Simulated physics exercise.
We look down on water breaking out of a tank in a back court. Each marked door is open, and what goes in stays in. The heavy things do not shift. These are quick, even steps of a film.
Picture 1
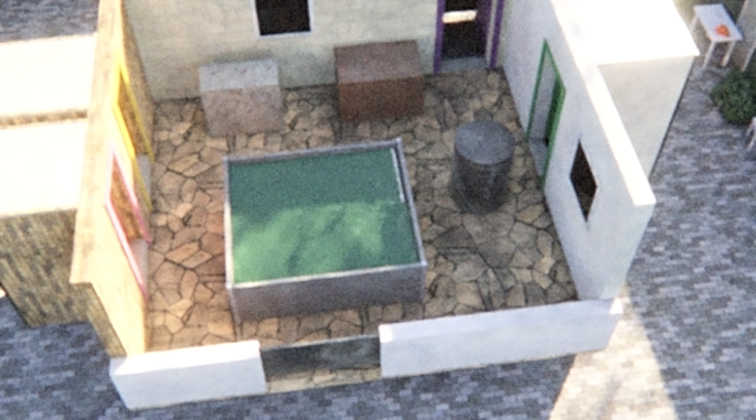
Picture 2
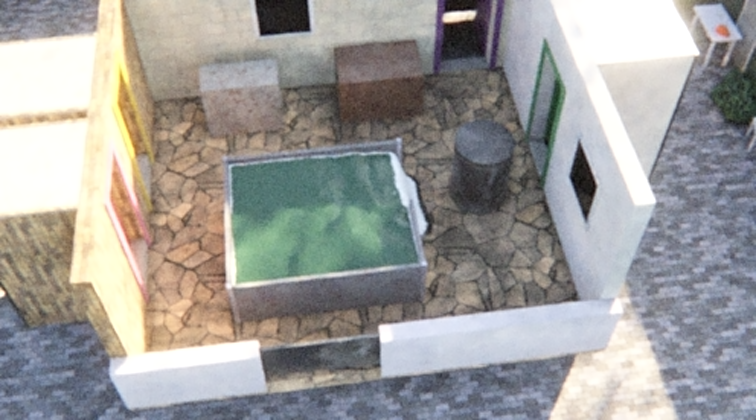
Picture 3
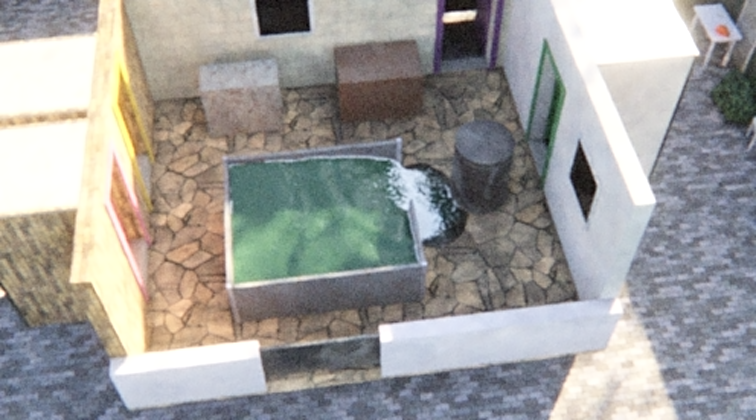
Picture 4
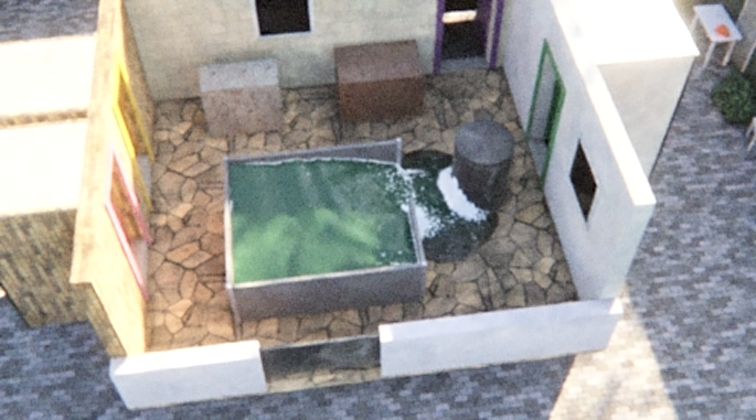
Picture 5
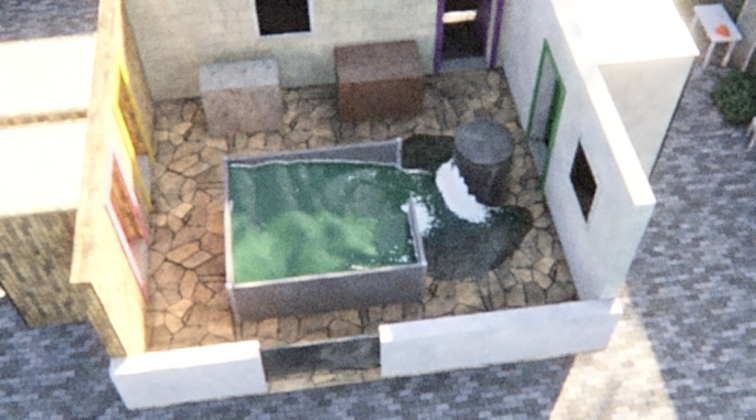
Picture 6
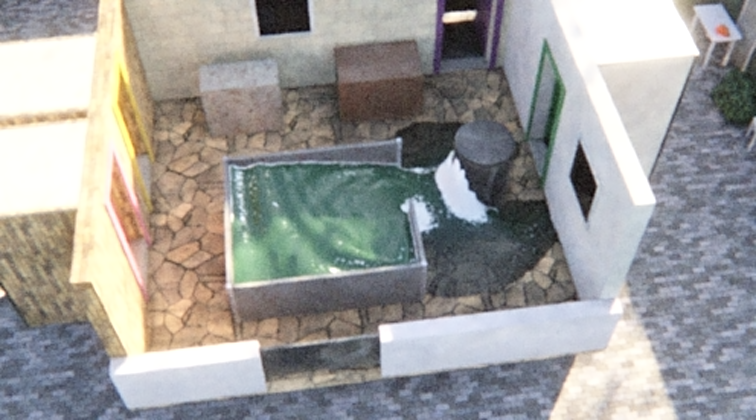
Green water bursts through the right side of a rectangular tank in a walled courtyard, foams white against a dark round pillar, and spreads around it in a widening dark sheet across the stone paving toward the right wall.
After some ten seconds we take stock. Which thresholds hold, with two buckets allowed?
In the end: The purple door lets in a lot; the green door lets in a lot; the yellow door admits no more than that; the pink door admits no more than that.
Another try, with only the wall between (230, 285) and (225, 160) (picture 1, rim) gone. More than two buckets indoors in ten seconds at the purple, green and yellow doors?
My reading: The purple one passes that mark; the green one takes more; the yellow one floods.
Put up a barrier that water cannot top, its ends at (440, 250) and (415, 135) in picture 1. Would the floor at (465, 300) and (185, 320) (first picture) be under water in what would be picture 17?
As listed: Under water, free of water.
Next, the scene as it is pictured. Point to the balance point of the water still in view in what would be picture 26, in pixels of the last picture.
Near (389, 228).
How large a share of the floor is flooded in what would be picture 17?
About 45 per cent.
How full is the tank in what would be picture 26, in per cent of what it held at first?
Close to 48 %.
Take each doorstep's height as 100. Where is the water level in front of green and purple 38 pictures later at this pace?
In turn 180 and 340 per cent.
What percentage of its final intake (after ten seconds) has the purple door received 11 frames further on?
I make it 15 per cent.
A moment on, water covers 35 % of the floor; the purple door wet at the sill, nothing in, the green door wet at the sill, nothing in, the yellow door not reached, the pink door not reached.
Next, water covers 45 % of the floor; the purple door far over two buckets in, the green door under two buckets in, the yellow door not reached, the pink door not reached.
Then, water covers 65 % of the floor; the purple door far over two buckets in, the green door under two buckets in, the yellow door not reached, the pink door not reached.
Later, water covers 95 % of the floor; the purple door far over two buckets in, the green door over two buckets in, the yellow door wet at the sill, nothing in, the pink door wet at the sill, nothing in.
In the end, water covers 100 % of the floor; the purple door far over two buckets in, the green door far over two buckets in, the yellow door wet at the sill, nothing in, the pink door wet at the sill, nothing in.
